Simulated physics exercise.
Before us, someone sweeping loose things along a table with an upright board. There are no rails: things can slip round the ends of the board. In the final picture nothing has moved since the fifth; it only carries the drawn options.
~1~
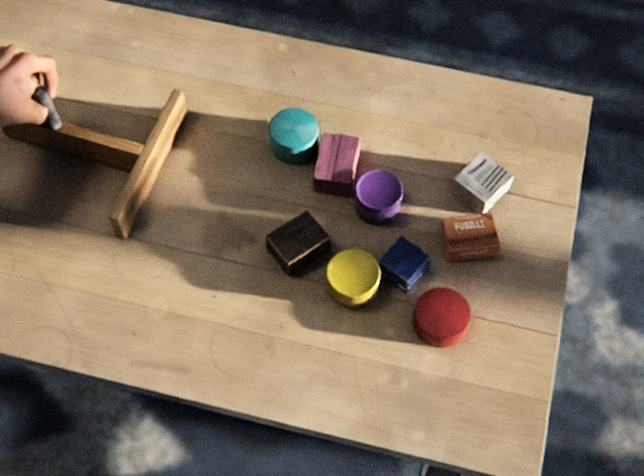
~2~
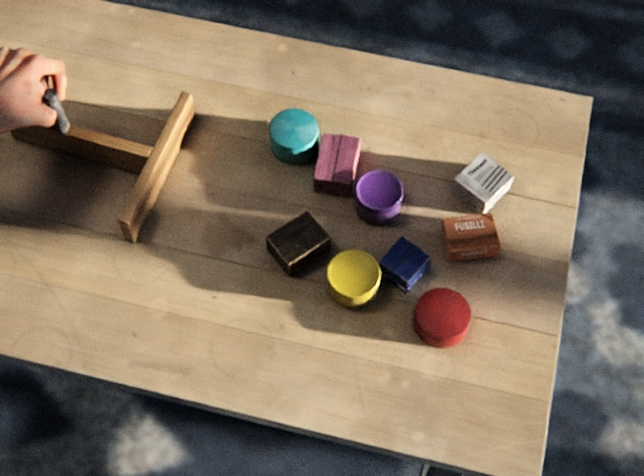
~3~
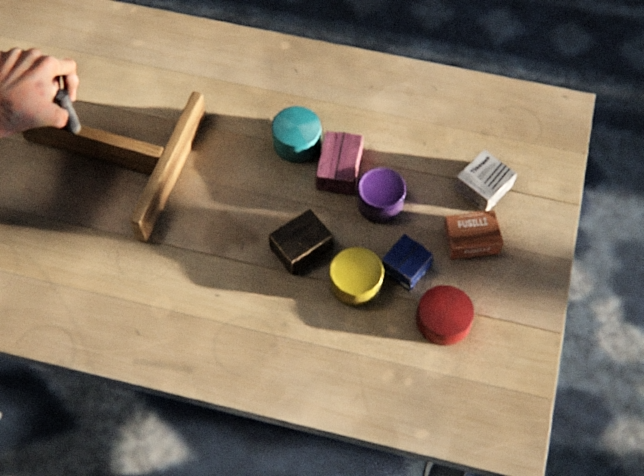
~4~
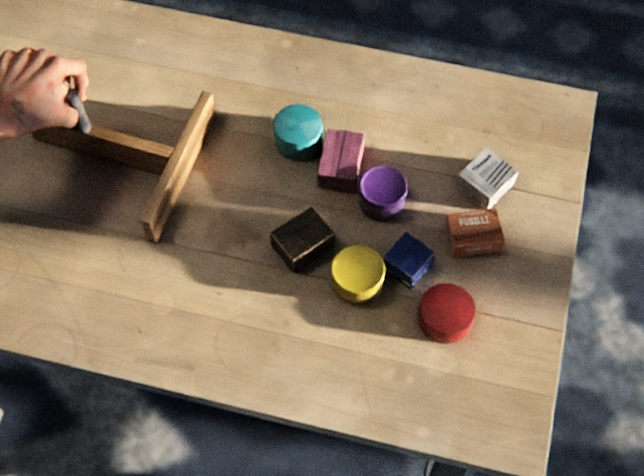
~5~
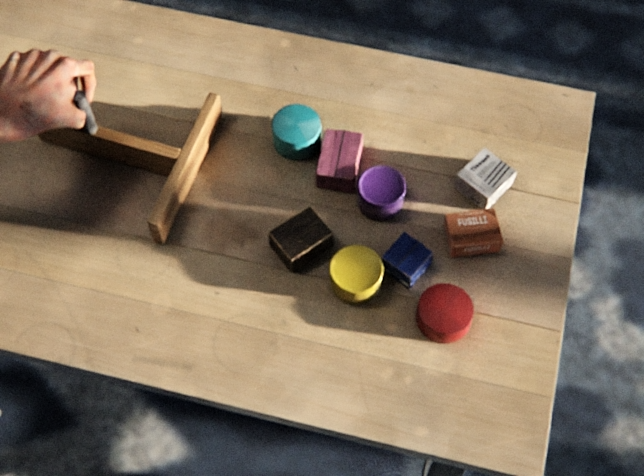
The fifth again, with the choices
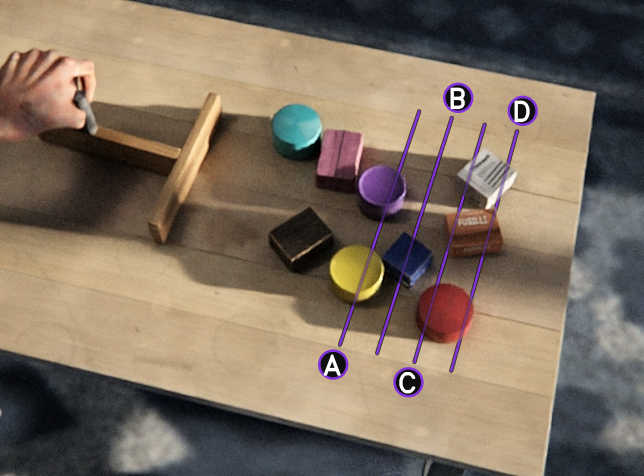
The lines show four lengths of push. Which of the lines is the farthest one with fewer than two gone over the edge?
Up to line D.
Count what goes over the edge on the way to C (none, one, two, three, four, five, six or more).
In all, none.
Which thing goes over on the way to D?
The orange packet.
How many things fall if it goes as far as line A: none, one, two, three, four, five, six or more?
By then, none.
On the marked copy, A at (382, 220); B at (417, 227); C at (452, 235); D at (487, 242).
Taking D. A third of the way, board (290, 178); turquoise tin (343, 140); pink box (365, 173).
Two thirds of the way, board (399, 202); orange packet (514, 243); white box (501, 179).
When it is over, board (488, 221); orange packet over the edge; white box (578, 184); one fallen.
As for the rest, A is within the limit but short; B is within the limit but short; C is within the limit but short.
